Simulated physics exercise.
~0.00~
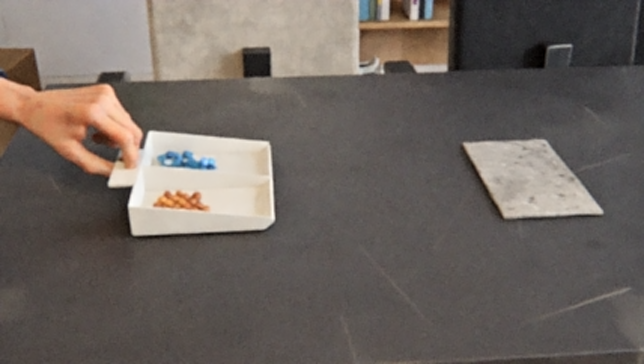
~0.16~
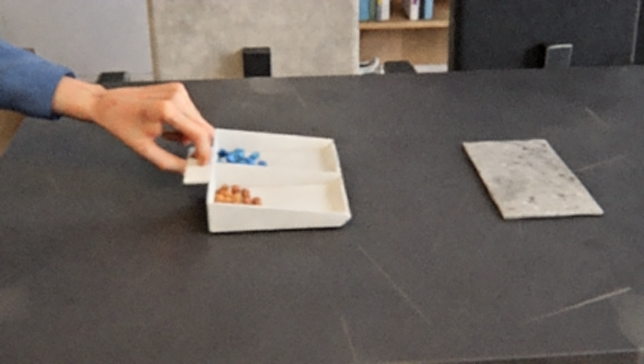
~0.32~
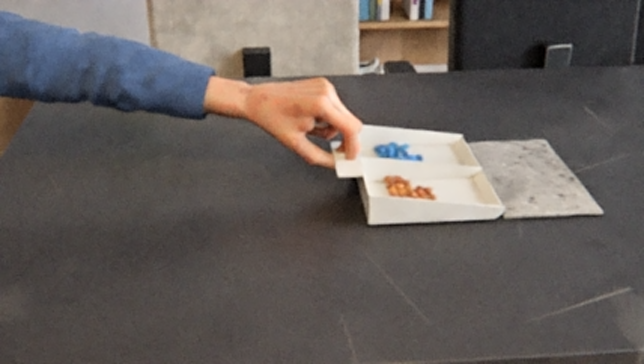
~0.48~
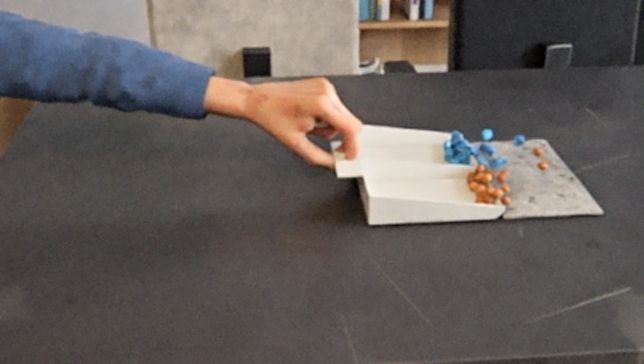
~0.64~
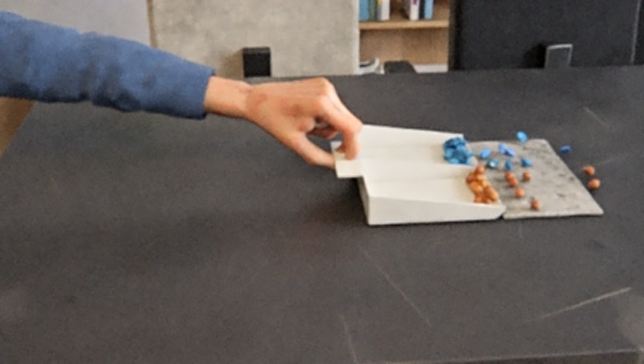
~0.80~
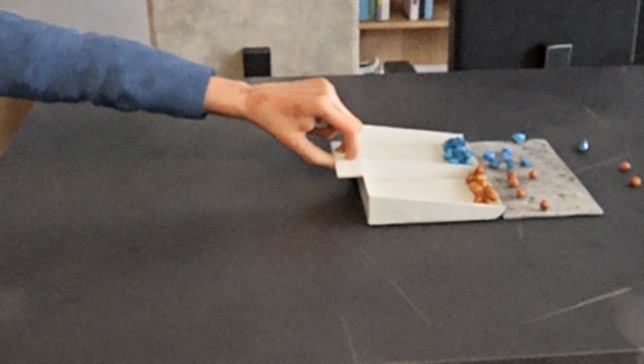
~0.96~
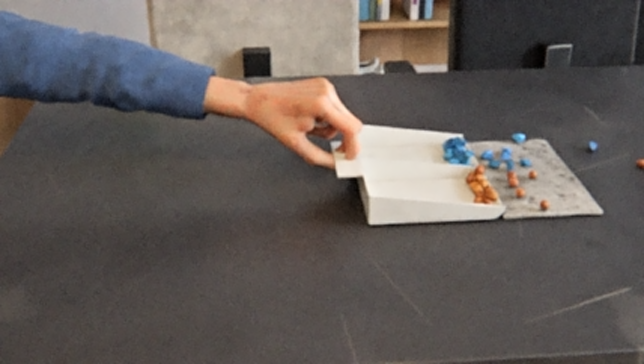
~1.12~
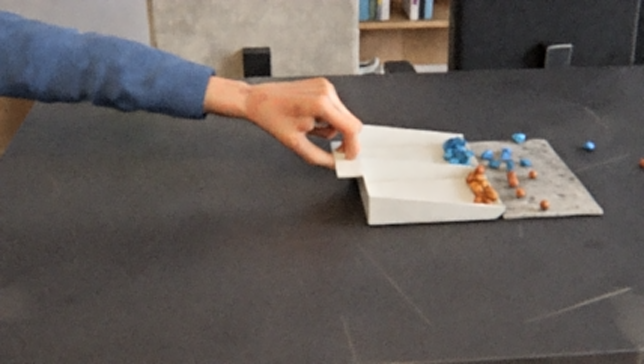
A hand-pushed white tray slides right, stops at a slab, and spills some blue and orange pieces.
